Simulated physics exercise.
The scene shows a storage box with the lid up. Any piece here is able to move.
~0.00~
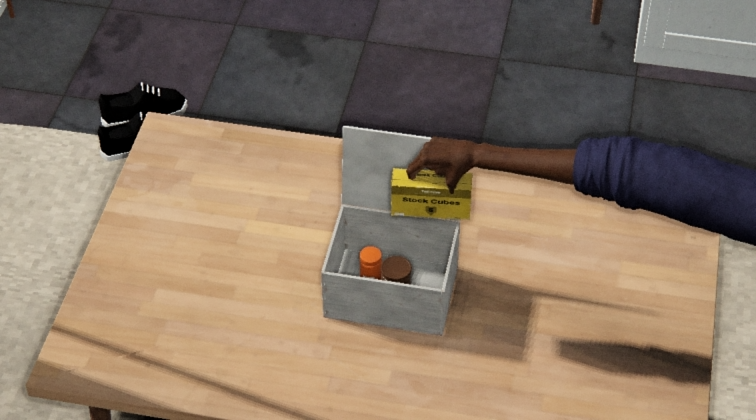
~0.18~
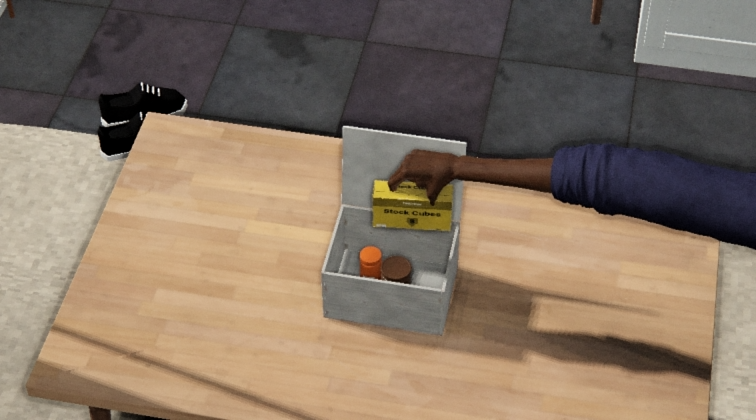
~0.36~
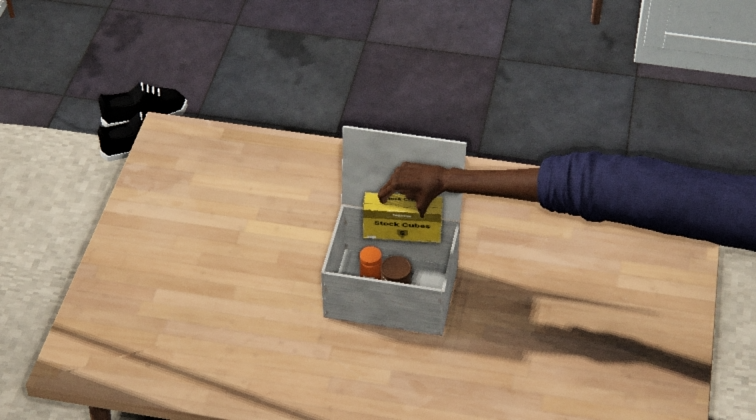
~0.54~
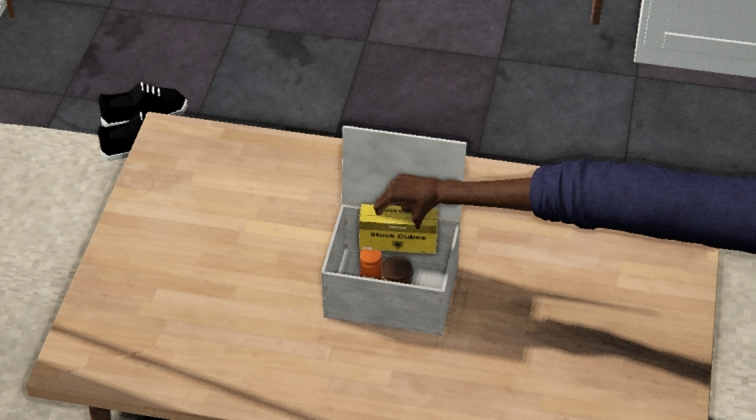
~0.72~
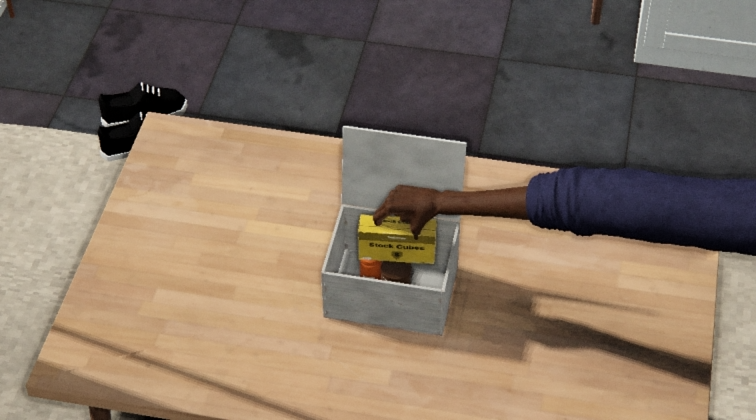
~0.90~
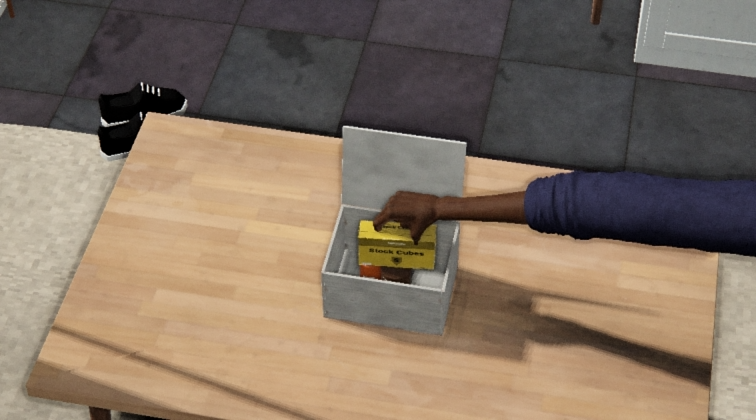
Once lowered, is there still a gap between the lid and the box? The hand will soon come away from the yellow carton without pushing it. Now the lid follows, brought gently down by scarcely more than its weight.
Yes, a gap remains.
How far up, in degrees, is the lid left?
Some 35 degrees above the rim, more or less.
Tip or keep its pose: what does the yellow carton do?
By the end the yellow carton has kept its angle.
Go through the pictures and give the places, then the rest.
On its way; yellow carton (432, 194), in the first picture.
On its way; yellow carton (413, 206), in the second picture.
On its way; yellow carton (403, 217), in the third picture.
On its way; yellow carton (399, 229), in the fourth picture.
On its way; yellow carton (397, 239), in the fifth picture.
In place under the hand; yellow carton (397, 245), in the sixth picture.
By 2.00 s, lid starting down.
By 2.40 s, lid 66° above the rim.
By 2.70 s, lid 43° above the rim.
By 4.60 s, lid 36° above the rim.
When it is over (6.5 s), lid 36° above the rim; all 3 as before. End places, in pixels of the last picture, yellow carton near (398, 245).
